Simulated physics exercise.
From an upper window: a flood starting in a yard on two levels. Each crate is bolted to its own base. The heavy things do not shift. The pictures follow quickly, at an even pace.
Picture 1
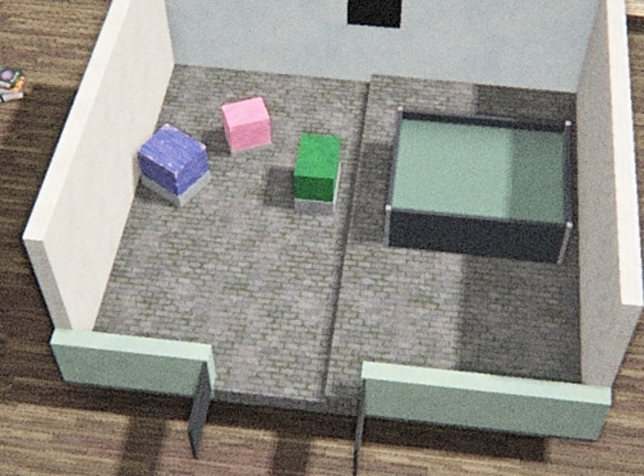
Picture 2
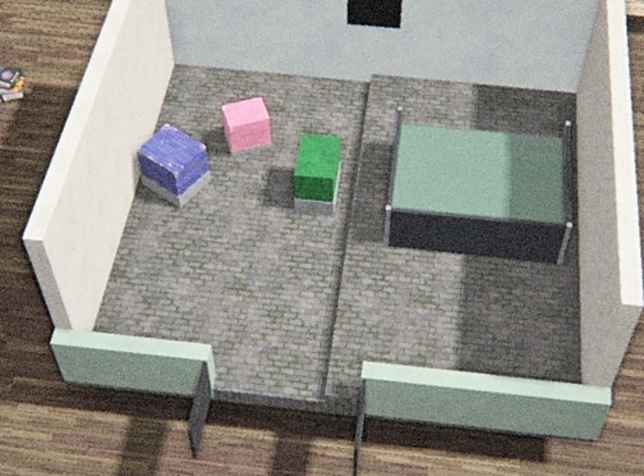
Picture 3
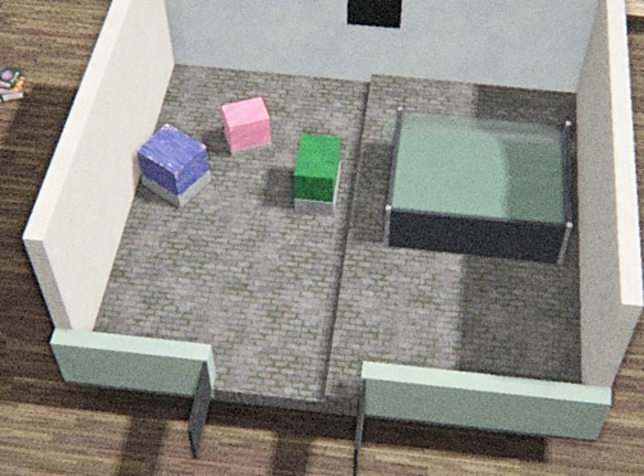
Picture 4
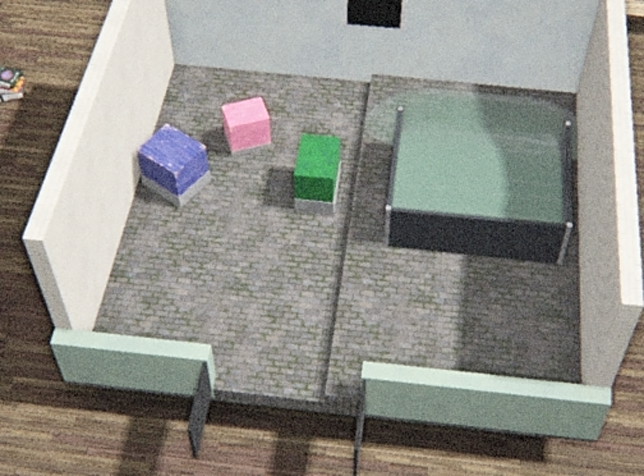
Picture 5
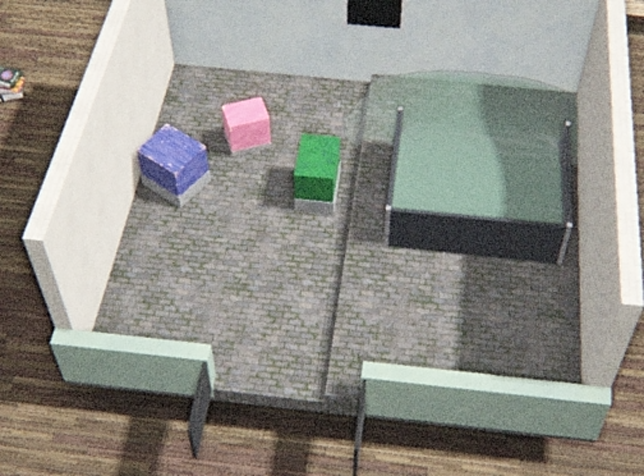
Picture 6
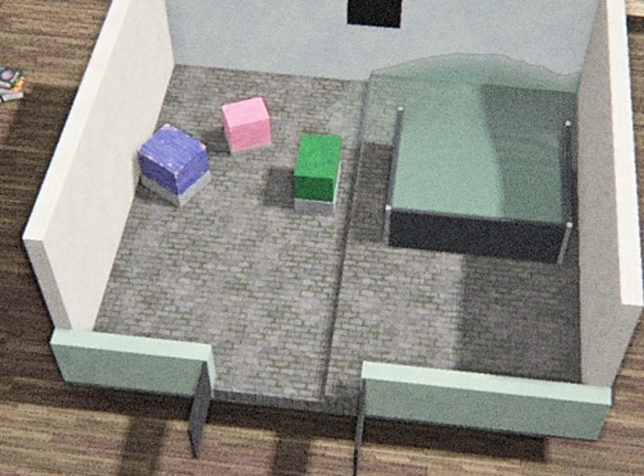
Pale green water in a dark-sided tank pours out over the far side and spreads toward the back wall, covering more of the paved yard behind, while the blue, pink and green blocks on the left stay still.
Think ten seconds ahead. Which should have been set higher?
One by one: The pink crate is soaked; the blue crate is soaked; the green crate keeps dry.
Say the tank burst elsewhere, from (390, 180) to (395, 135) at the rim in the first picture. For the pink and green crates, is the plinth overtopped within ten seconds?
One by one: The pink crate is wetted; the green crate is soaked.
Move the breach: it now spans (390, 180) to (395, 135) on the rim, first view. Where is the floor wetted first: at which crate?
The green-painted one.
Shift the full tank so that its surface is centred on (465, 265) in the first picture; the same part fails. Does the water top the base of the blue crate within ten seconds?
In short: The blue one ends up wet.
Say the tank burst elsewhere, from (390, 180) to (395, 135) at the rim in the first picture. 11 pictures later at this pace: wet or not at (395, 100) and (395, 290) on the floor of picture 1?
In that order: Not flooded, dry.
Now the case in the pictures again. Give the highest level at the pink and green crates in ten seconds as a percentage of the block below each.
Near 240 and 70 in a hundred.
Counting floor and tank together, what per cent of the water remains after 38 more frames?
Close to 100 %.
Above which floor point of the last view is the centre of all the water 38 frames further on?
Near (372, 177).
A moment on, water covers 20 % of the floor; the pink crate not reached, the blue crate not reached, the green crate not reached.
Next, water covers 30 % of the floor; the pink crate water round its plinth, the blue crate not reached, the green crate not reached.
Then, water covers 55 % of the floor; the pink crate water round its plinth, the blue crate water round its plinth, the green crate water round its plinth.
Later, water covers 90 % of the floor; the pink crate water round its plinth, the blue crate water round its plinth, the green crate water round its plinth.
In the end, water covers 95 % of the floor; the pink crate was topped, the blue crate was topped, the green crate stayed above the water.
